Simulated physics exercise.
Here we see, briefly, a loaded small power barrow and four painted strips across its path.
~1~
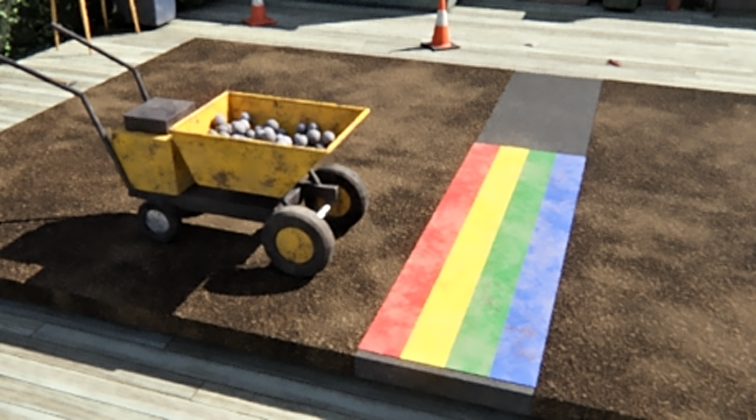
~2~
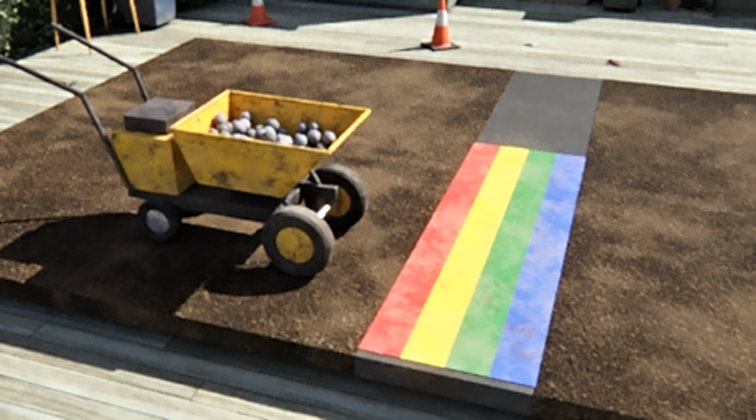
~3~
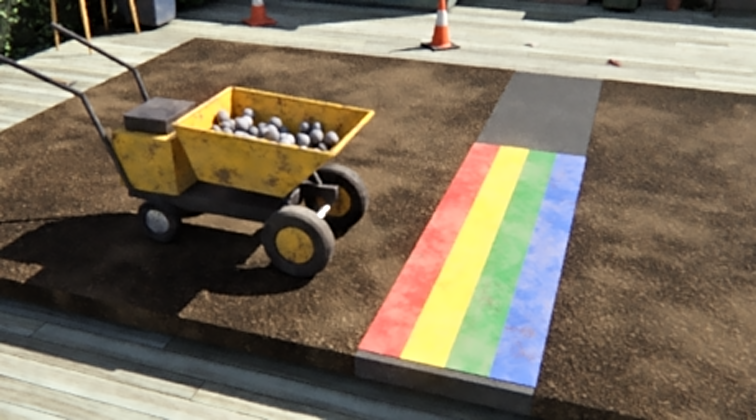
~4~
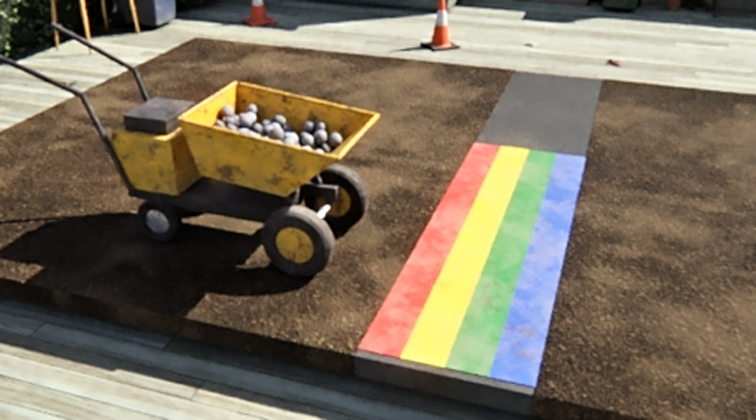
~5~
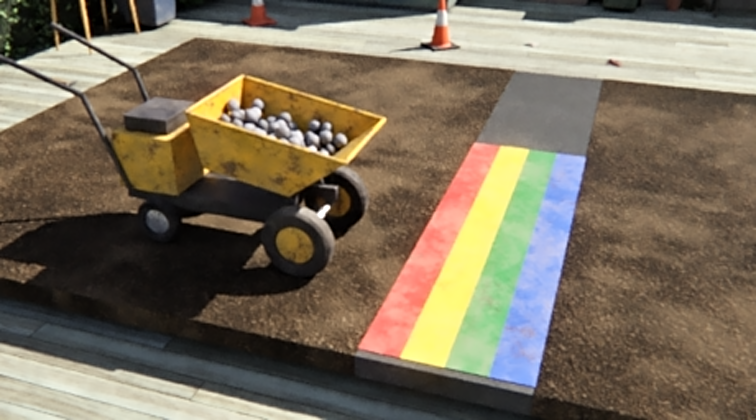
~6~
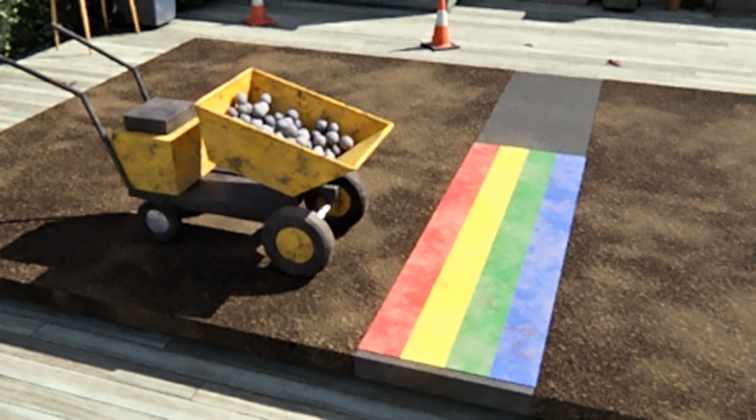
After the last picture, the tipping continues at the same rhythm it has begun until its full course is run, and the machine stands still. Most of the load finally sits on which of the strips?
It sits mostly on the yellow strip.
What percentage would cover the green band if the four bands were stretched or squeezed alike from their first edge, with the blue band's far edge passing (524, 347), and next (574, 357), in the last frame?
The first gives around 20 per cent, the second around 20 per cent.
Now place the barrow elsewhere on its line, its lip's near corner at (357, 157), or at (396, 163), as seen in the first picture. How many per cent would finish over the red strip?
Result: Try 1 = 0 %, try 2 = 0 %.
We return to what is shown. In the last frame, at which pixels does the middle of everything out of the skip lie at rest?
About (462, 270).
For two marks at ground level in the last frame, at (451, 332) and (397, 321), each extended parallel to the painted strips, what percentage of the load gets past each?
Some 40 and some 90 per cent, respectively.
Soon, skip tipped steeply; all in the skip.
A while on, skip tipped steeply; most in the skip; a small part over the red strip; a small part over the yellow strip; a stray few falling.
Towards the end, skip tipped right over; a small part in the skip; about a quarter over the red strip; about a third over the yellow strip; about a quarter over the green strip; a small part over the blue strip; a stray few off the paint.
Finally, skip tipped right over; about a quarter over the red strip; about a third over the yellow strip; about a quarter over the green strip; a small part over the blue strip; a stray few off the paint.
